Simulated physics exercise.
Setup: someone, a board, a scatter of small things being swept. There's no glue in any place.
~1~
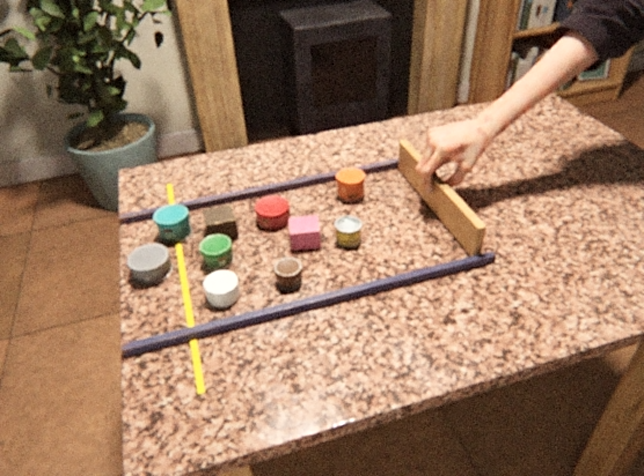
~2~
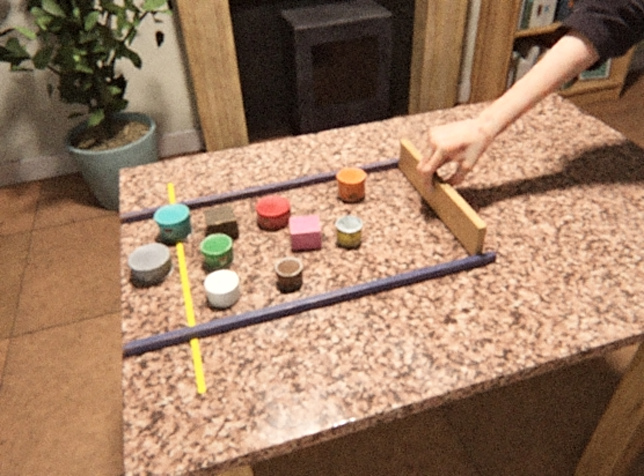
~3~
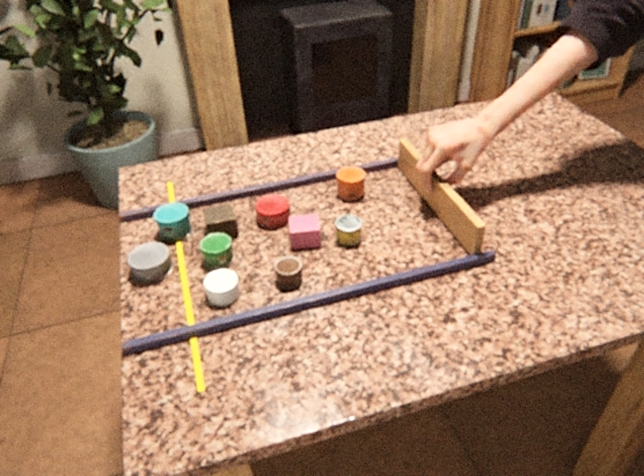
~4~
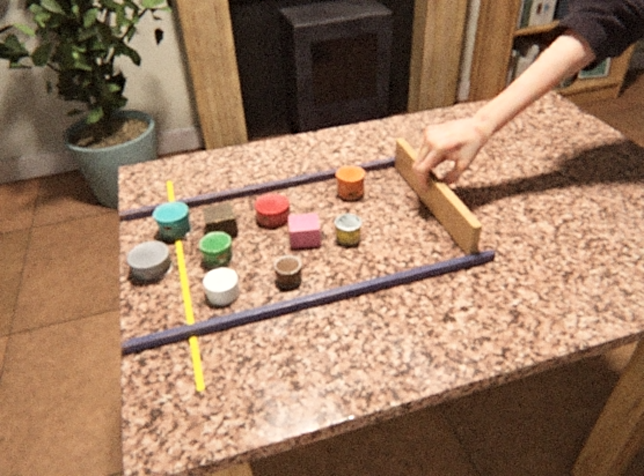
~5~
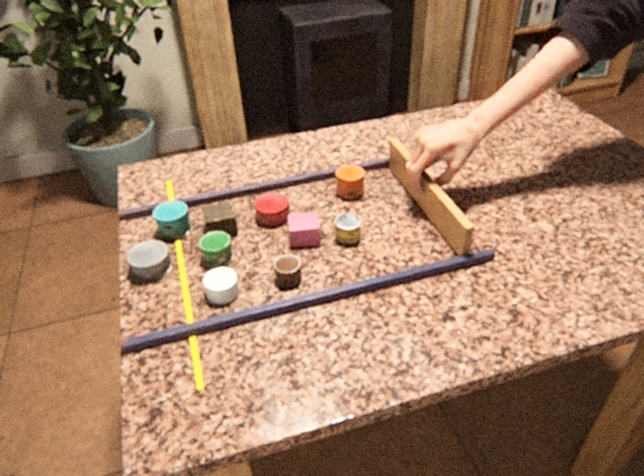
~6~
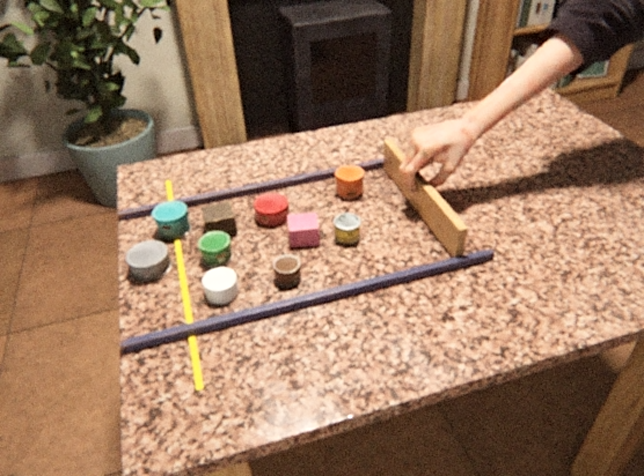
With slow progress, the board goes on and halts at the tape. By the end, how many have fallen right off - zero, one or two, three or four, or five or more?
Pieces going over the end will number one or two.
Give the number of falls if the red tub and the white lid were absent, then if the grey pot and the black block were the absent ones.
First 1, then 0.
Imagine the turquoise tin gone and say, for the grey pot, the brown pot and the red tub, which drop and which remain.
Grey pot - gone; brown pot - safe; red tub - safe.
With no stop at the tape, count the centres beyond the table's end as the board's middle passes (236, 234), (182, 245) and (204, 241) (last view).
Taking the places in turn, the counts are 0, 2 and 0.
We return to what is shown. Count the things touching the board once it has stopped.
It touches 5.
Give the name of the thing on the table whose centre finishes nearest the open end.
Answer: The black block.
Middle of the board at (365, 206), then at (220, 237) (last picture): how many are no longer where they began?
At that stage 1; at the next, 10.
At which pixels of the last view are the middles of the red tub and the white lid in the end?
Red tub: (158, 243); white lid: (141, 300).
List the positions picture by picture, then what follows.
Grey pot (150, 264); turquoise tin (174, 224); white lid (222, 289); board (436, 193); tape (182, 265), in the first frame.
Turquoise tin (174, 224); yellow tin (349, 232), in the second frame.
White lid (222, 287); board (436, 192), in the third frame.
Grey pot (150, 262); pink block (305, 231), in the fourth frame.
Turquoise tin (173, 220); brown pot (288, 271), in the fifth frame.
Grey pot (149, 261); turquoise tin (172, 221); white lid (221, 286); board (420, 194); tape (180, 262), in the sixth frame.
Soon after, none off yet; grey pot at rest near (149, 261); turquoise tin at rest near (172, 221); white lid at rest near (221, 286).
Then, none off yet; grey pot moving near (139, 262); turquoise tin moved about its own width near (138, 221); white lid moved about its own width near (183, 293).
At rest, the number that fall off is one or two; fallen, turquoise tin and grey pot.
